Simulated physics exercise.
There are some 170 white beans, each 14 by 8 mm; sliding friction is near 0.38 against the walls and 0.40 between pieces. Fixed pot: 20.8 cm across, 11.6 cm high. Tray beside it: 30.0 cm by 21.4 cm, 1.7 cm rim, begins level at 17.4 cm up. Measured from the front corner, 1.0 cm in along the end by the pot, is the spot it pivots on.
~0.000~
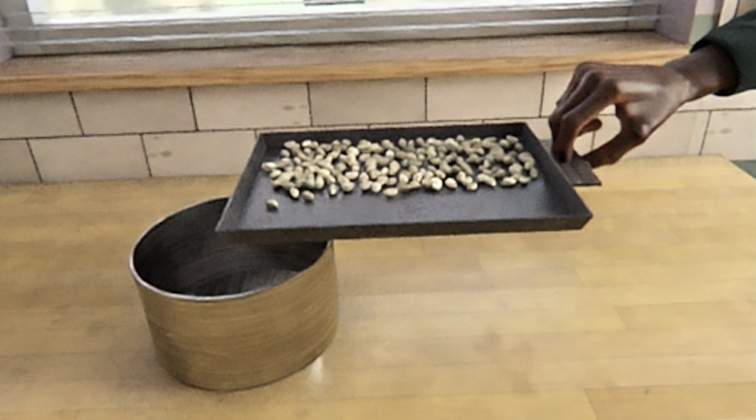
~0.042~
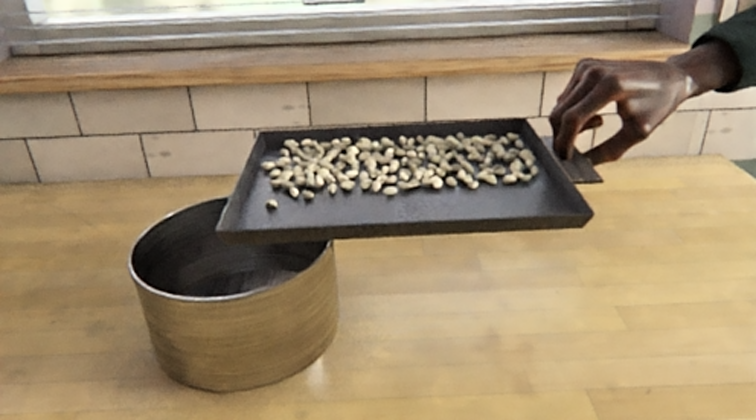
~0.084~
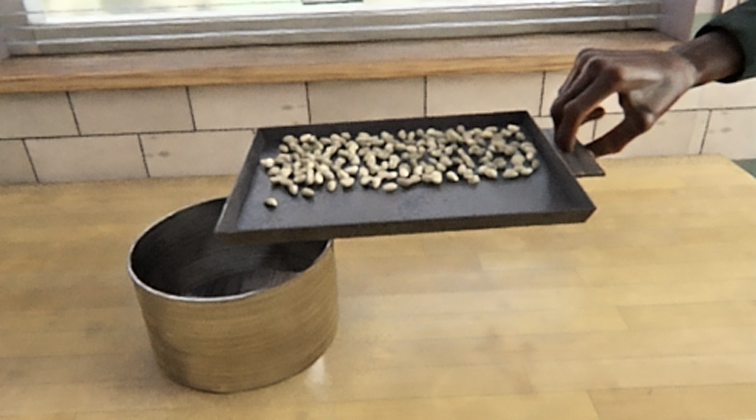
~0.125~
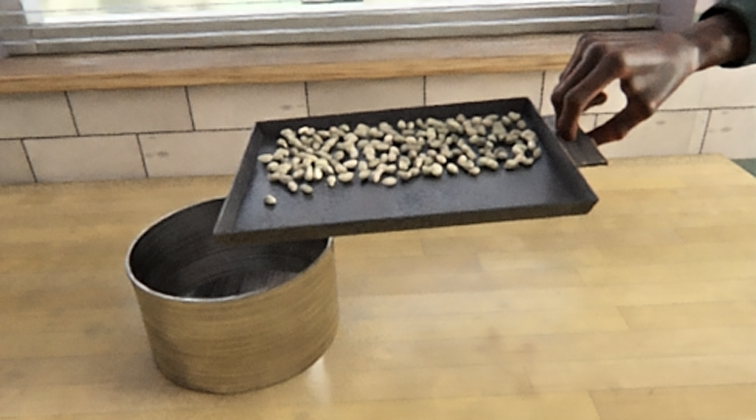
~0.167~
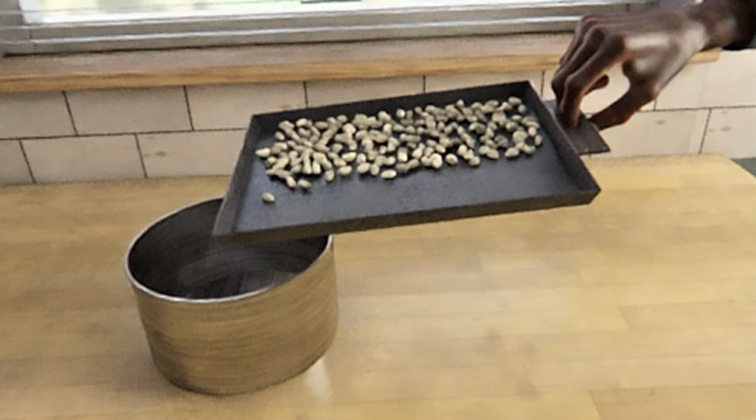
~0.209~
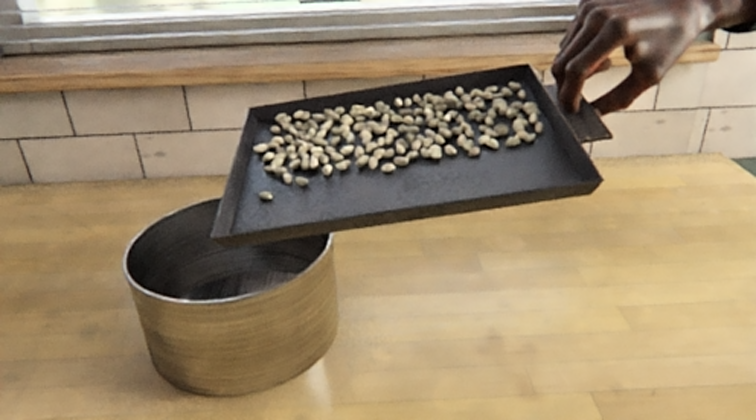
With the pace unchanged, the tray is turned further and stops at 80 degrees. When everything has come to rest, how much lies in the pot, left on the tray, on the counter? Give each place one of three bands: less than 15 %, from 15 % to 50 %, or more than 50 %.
Pot - less than 15 %; left on the tray - less than 15 %; counter - more than 50 %.
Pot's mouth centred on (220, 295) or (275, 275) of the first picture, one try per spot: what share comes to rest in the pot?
Roughly 95 per cent, then 75 per cent.
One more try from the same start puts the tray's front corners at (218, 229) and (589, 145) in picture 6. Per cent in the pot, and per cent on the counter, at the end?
That works out as pot 75 and counter 10.
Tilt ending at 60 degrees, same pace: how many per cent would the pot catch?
Near 0 %, then.
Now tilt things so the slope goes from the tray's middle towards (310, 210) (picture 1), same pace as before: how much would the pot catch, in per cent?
That comes to around 25 per cent.
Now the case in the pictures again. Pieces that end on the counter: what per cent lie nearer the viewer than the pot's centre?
100 %.
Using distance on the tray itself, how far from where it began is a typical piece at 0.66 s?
I'd say close to 10 centimetres.
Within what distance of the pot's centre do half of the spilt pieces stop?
About 20 cm from the centre.
After 0.66 s, tilt 44 degrees; the tray holds 100 %, the pot 0 %.
Then, at 0.95 s, tilt 66 degrees; the tray holds 50 %, the pot 0 %.
Then, at 1.35 s, tilt 80 degrees; the tray holds 5 %, the pot 0 %.
By 2.8 s all is still; pot 0 %, tray 0 %, counter 100 %.
